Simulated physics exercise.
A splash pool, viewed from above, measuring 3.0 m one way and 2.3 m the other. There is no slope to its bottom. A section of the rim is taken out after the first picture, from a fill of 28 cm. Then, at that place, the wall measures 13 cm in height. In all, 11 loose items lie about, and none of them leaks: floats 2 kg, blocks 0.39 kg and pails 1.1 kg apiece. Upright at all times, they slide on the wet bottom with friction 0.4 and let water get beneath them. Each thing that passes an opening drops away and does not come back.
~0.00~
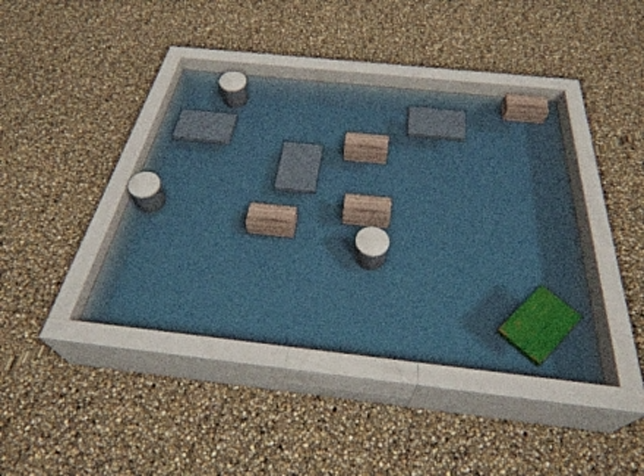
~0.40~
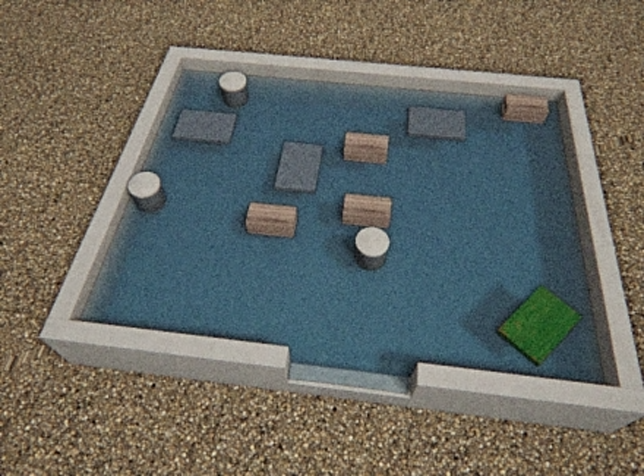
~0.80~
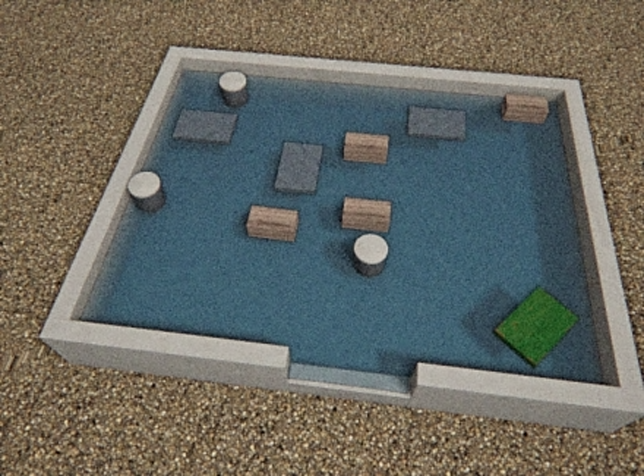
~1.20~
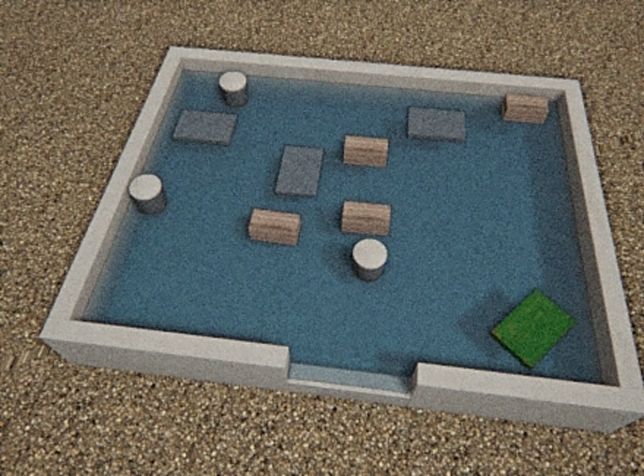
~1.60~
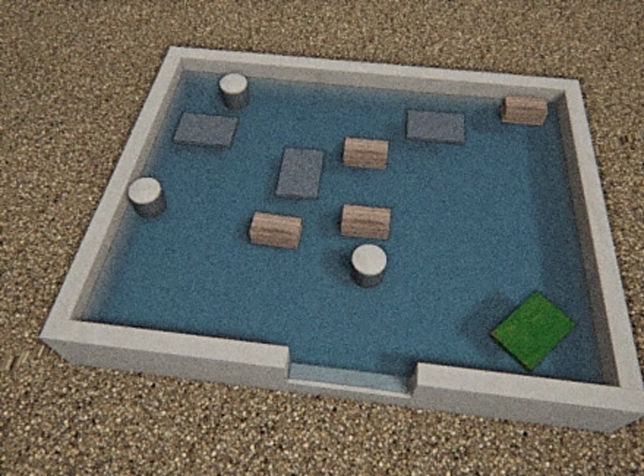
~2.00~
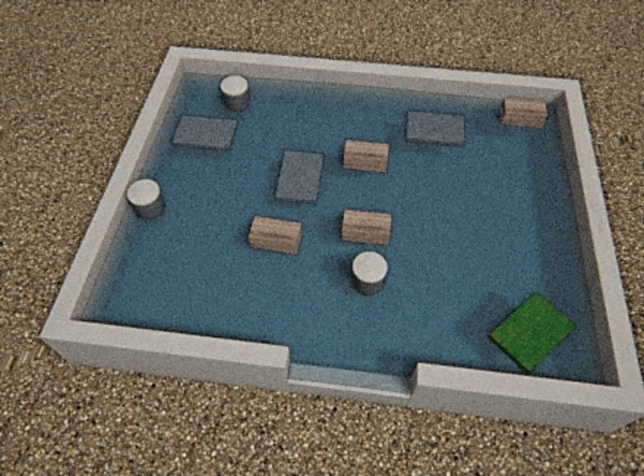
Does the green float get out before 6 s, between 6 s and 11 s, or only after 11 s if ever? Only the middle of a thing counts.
Its departure is after time two or not at all.
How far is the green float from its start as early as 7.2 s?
I'd put it at around 20 cm.
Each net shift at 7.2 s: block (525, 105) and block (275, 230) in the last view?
In turn they sit 0 cm and 40 cm away.
After 3.2 s the green float is near (525, 332), 0.1 m from its start, afloat; 0 of 11 are out; 11 afloat.
After 7.2 s the green float is near (507, 340), 0.2 m from its start, afloat; 0 of 11 are out; 11 afloat.
After 12.0 s the green float is near (487, 334), 0.3 m from its start, afloat; 0 of 11 are out; 11 afloat.
After 16.0 s the green float is near (467, 334), 0.4 m from its start, afloat; 0 of 11 are out; 11 afloat.
